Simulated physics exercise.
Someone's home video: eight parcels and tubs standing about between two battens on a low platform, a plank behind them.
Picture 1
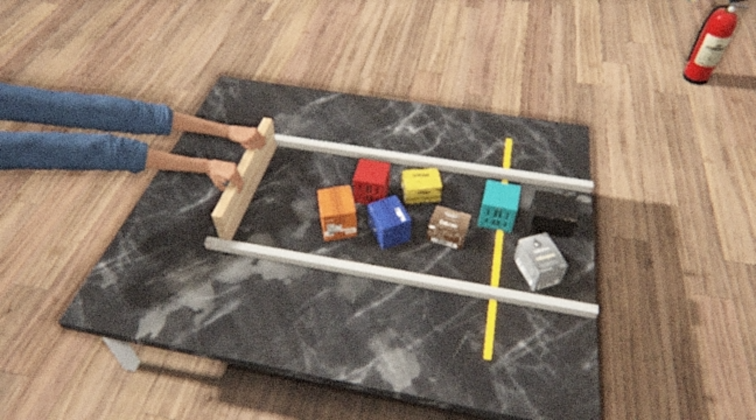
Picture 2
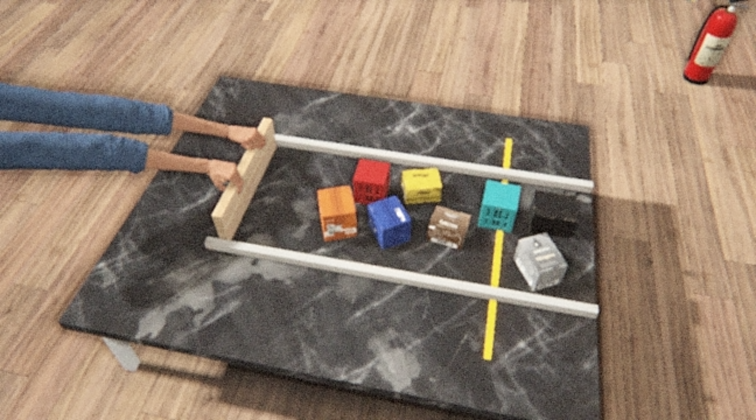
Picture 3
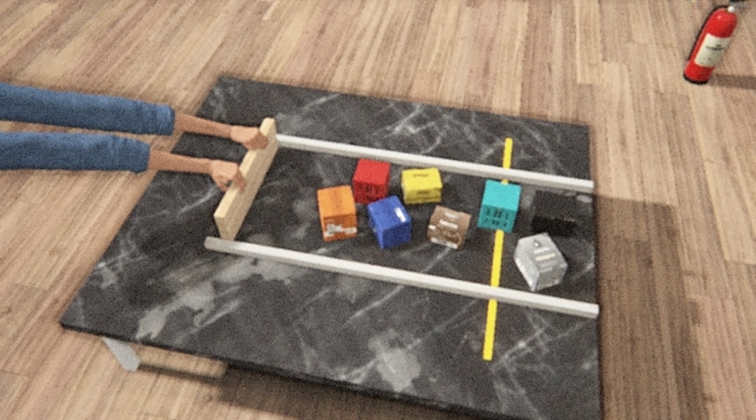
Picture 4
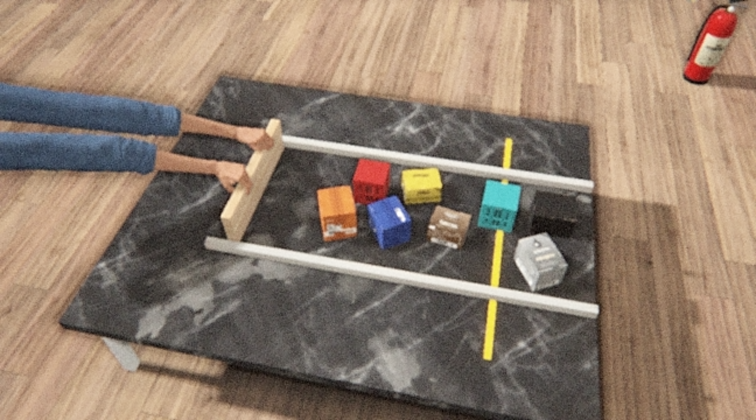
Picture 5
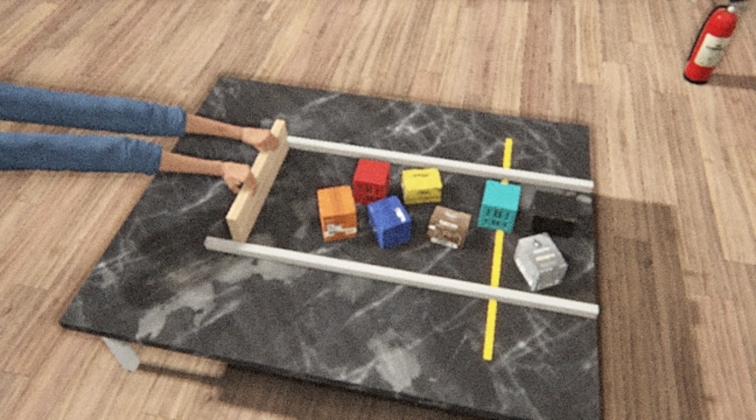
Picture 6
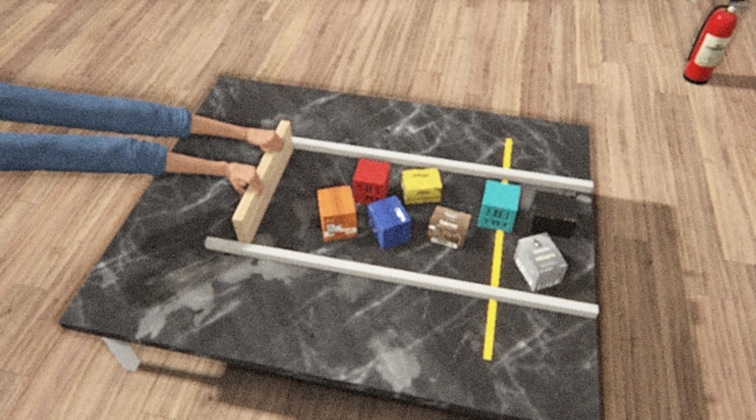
Two bare hands with blue sleeves reach in from the left, holding a wooden plank on a dark marbled low table, seen from above on a wood floor. Between two pale battens stand red, orange, blue, yellow, brown, turquoise, black and grey boxes, near a yellow tape line. The hands first barely move, then slide the plank slightly rightward, while the boxes and camera stay still.
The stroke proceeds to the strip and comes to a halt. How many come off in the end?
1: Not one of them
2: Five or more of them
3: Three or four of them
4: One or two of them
4, one or two of them.
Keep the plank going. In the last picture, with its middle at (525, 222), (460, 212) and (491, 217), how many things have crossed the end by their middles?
4, 0 and 1.
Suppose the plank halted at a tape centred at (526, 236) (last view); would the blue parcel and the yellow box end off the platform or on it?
The blue parcel stays put; the yellow box stays put.
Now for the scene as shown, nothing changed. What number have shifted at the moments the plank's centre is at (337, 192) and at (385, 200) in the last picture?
Tally: 1; 5.
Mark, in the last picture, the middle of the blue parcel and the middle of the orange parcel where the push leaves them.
The one named first is at (550, 251), the next at (517, 247).
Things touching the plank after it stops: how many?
2 end up touching it.
Soon after, none off yet; black parcel at rest near (553, 214); grey box at rest near (540, 262); turquoise crate at rest near (499, 207).
In the end, the number that fall off is one or two; gone, black parcel.
